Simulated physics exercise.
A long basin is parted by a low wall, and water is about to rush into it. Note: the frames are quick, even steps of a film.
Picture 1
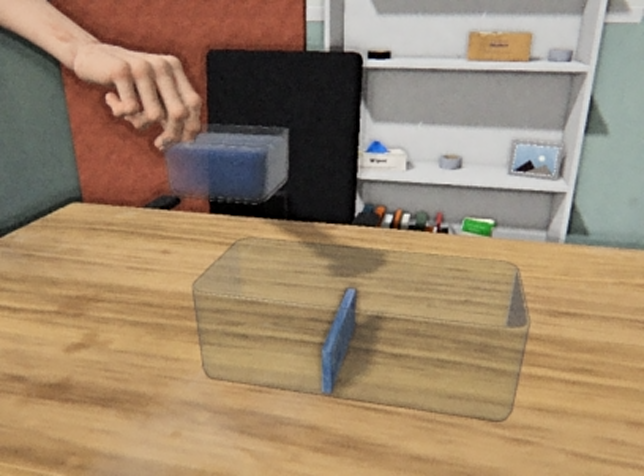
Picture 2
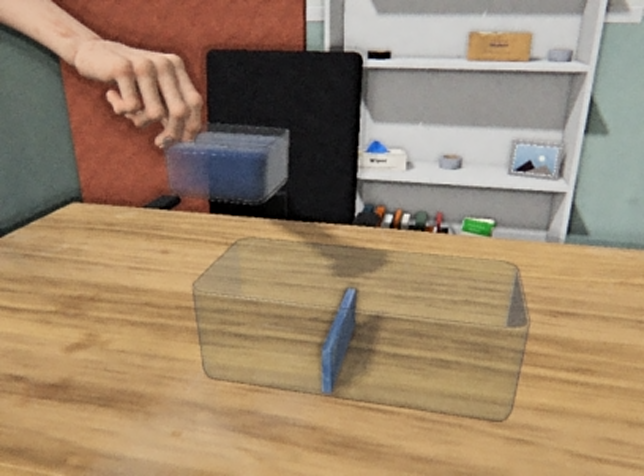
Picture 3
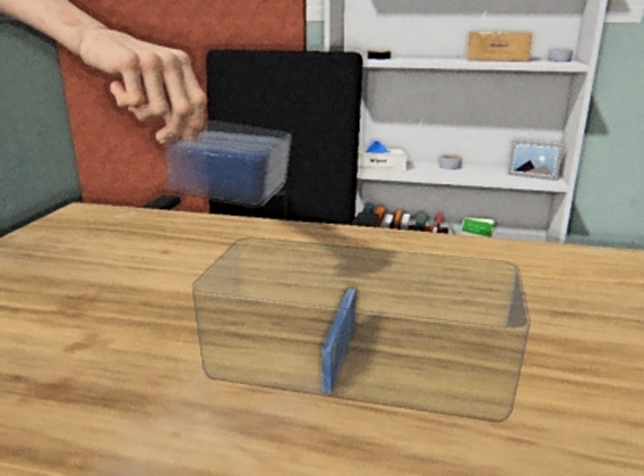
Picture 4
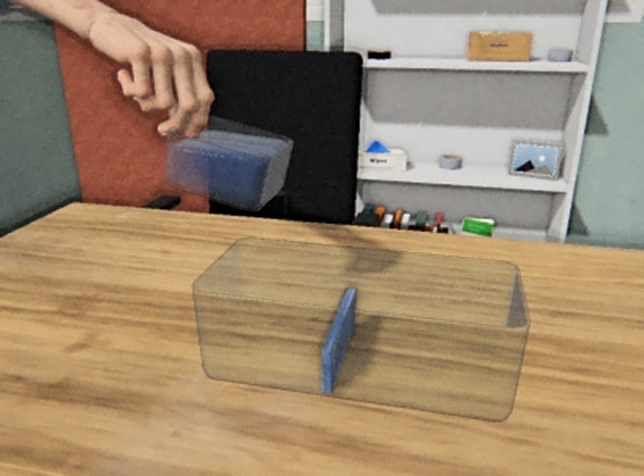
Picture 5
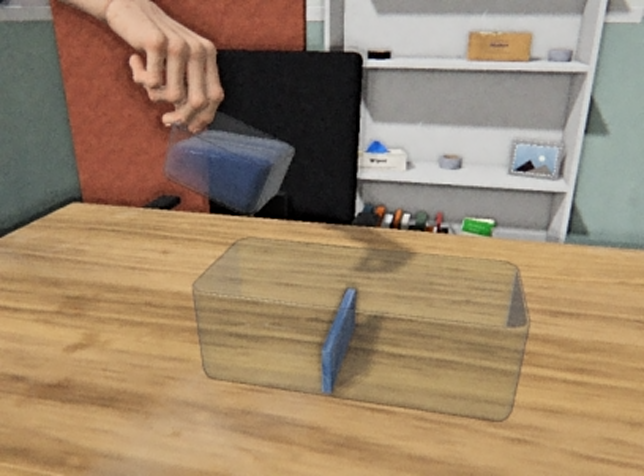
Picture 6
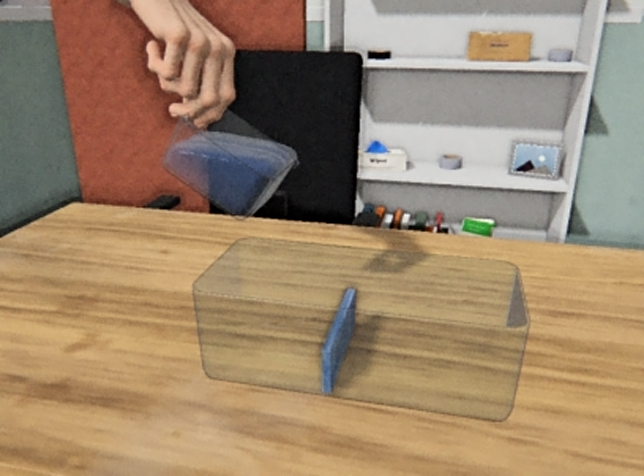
In a room with shelves, a hand above a wooden table steadily tilted a clear container of blue liquid down to the right, above a long see-through basin with a low blue divider.
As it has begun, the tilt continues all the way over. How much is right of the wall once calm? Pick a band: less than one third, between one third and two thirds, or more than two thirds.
It is less than one third.
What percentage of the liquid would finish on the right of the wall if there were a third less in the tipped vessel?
5 %.
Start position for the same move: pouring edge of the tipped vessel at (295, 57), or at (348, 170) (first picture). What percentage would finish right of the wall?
The first start gives some 75 %, the second some 95 %.
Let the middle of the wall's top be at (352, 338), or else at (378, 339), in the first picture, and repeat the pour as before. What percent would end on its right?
Around 15 percent in try one and around 10 percent in try two.
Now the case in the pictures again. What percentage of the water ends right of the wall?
It is close to 25 per cent.
A moment on, the tilt is 92° and 23 per cent is still to pour, 23 is left of the wall and 10 right of it.
Next, the tilt is 97° and 6 per cent is still to pour, 66 is left of the wall and 23 right of it.
Then the tilt is 97° and 2 per cent is still to pour, 71 is left of the wall and 23 right of it.
Later the tilt is 97° and 0 per cent is still to pour, 74 is left of the wall and 24 right of it.
At rest 75 per cent lies left of the wall, 24 right of it and 1 outside.
